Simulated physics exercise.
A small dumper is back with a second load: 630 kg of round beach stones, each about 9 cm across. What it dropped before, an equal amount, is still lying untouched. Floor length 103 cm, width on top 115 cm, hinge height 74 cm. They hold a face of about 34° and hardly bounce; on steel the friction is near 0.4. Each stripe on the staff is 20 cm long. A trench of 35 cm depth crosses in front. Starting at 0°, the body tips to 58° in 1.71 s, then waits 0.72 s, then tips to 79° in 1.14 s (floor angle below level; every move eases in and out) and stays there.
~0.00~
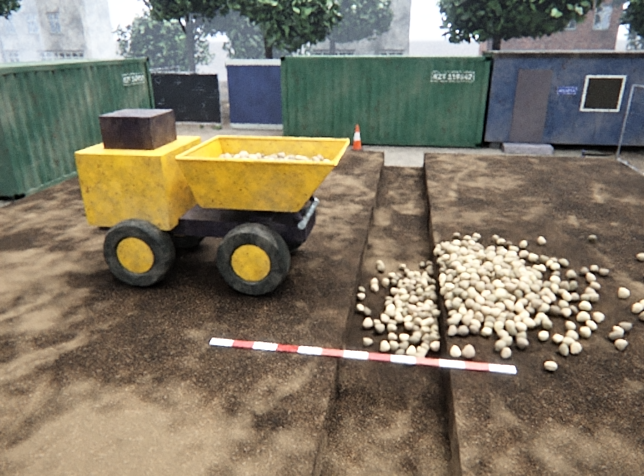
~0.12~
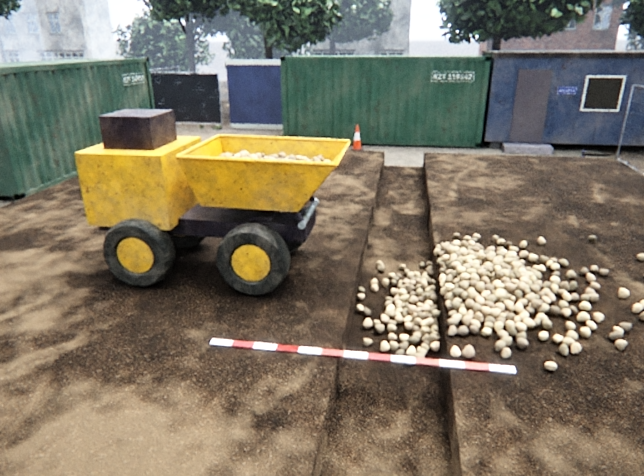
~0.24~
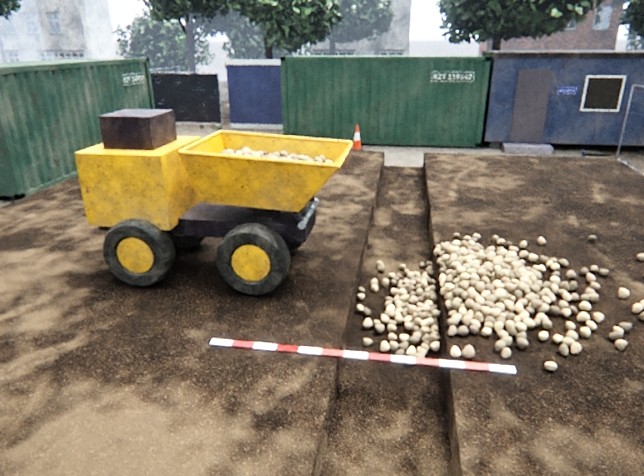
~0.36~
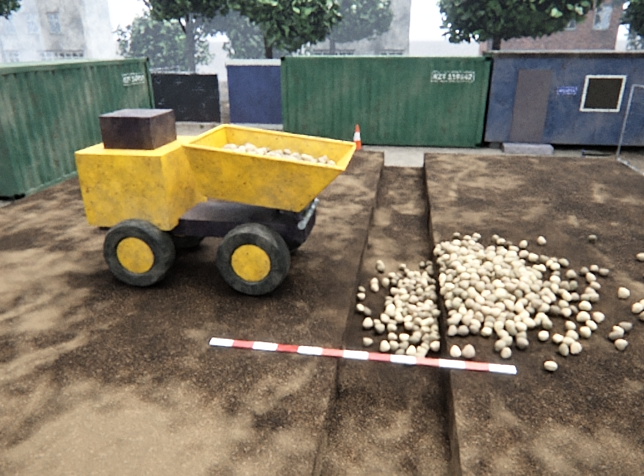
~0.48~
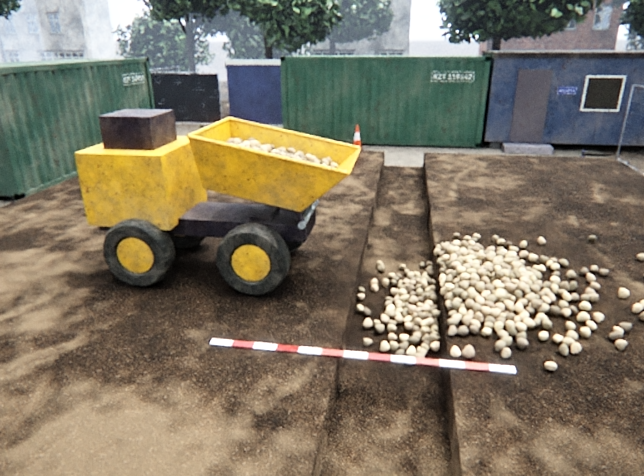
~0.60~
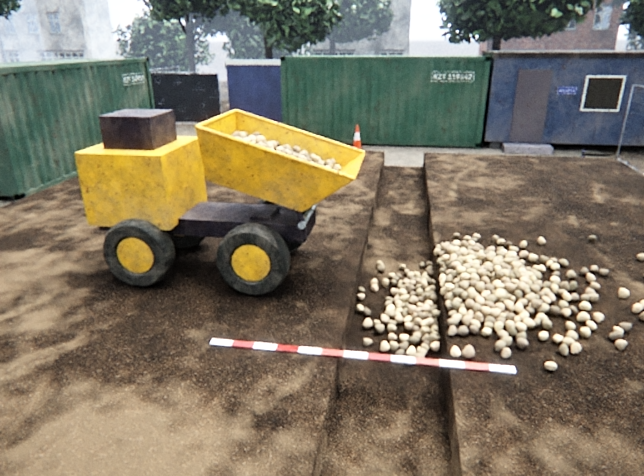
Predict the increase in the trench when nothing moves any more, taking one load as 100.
Roughly 100 per cent of a load more.
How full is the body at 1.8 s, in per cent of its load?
Roughly 85 per cent is still inside.
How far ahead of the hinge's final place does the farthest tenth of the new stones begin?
About 140 cm.
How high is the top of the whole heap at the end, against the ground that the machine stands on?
Some 24 cm above that level.
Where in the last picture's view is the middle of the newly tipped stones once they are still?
Near (404, 293).
After 1.3 s the floor is at 49°; in per cent of one load, 100 in the body, 27 in the trench, 73 past the trench; the foremost stones are past the picture's edge.
After 1.8 s the floor is at 58°; in per cent of one load, 86 in the body, 40 in the trench, 73 past the trench; the foremost stones are past the picture's edge.
After 4.0 s the floor is at 79°; in per cent of one load, 2 in the body, 125 in the trench, 73 past the trench; the foremost stones are past the picture's edge.
After 6.9 s the floor is at 79°; in per cent of one load, 0 in the body, 126 in the trench, 73 past the trench; the foremost stones are past the picture's edge. Net gain in the trench, 100.
